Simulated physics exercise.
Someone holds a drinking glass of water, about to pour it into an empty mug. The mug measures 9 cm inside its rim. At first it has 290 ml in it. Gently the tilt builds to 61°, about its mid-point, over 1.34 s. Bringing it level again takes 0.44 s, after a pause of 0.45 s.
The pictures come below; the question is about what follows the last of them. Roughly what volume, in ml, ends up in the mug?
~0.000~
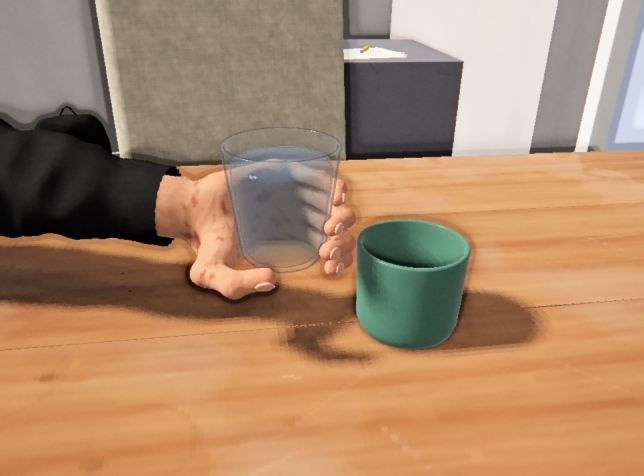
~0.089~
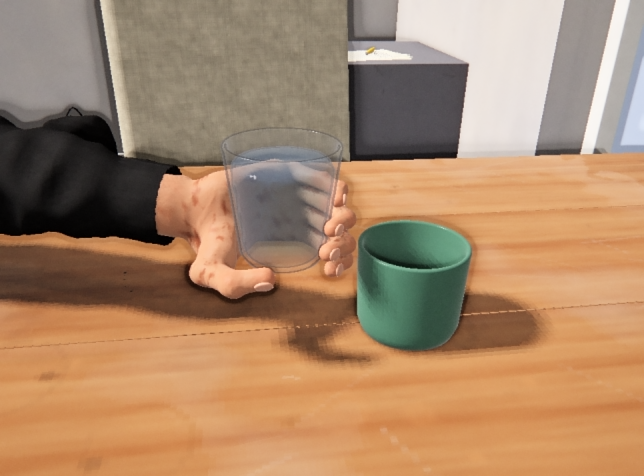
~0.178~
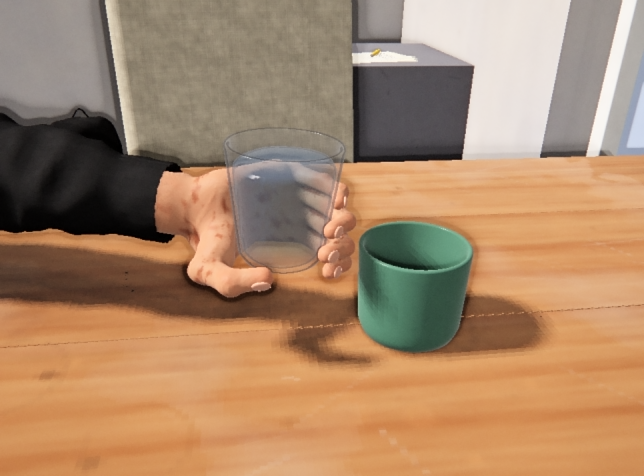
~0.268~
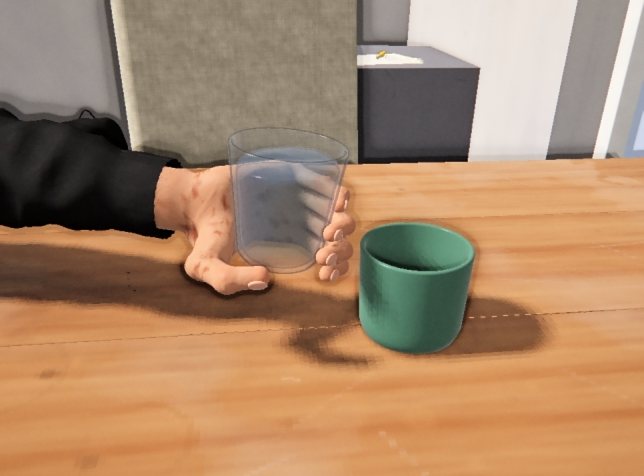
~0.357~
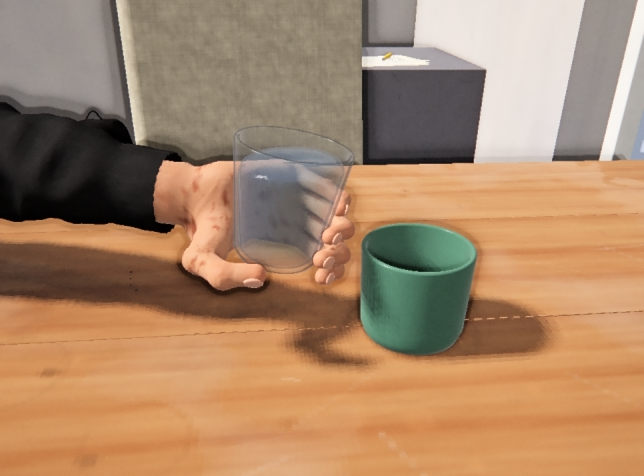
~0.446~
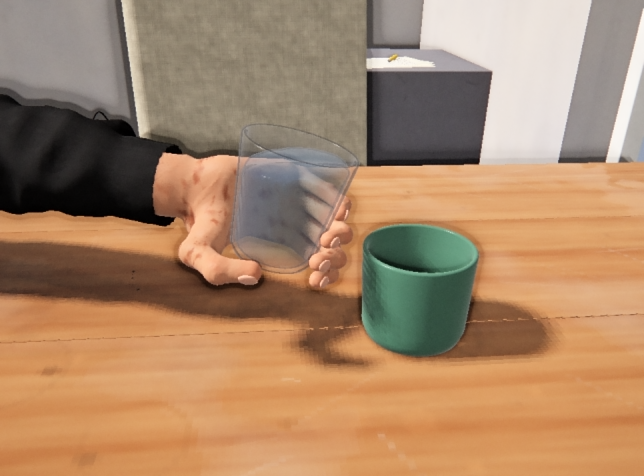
170 ml.
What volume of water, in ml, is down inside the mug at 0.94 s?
I'd put it around 25 ml.
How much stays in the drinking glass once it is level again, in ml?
Roughly 120 ml stays in it.
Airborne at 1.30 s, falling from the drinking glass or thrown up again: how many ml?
Volume in flight: Around 15 ml.
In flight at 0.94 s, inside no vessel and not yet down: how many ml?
Roughly 20 ml at that moment.
Then, 0.94 s in, the tilt is 49° and the mug has 25 ml, the drinking glass 250 ml, and 0 ml is on the table.
Then, 1.30 s in, the tilt is 61° and the mug has 100 ml, the drinking glass 175 ml, and 0 ml is on the table.
Then, 1.68 s in, the tilt is 61° and the mug has 155 ml, the drinking glass 130 ml, and 0 ml is on the table.
Then, 2.10 s in, the tilt is 13° and the mug has 165 ml, the drinking glass 125 ml, and 0 ml is on the table.
Finally, the mug has 165 ml, the drinking glass 125 ml, and 0 ml is on the table.
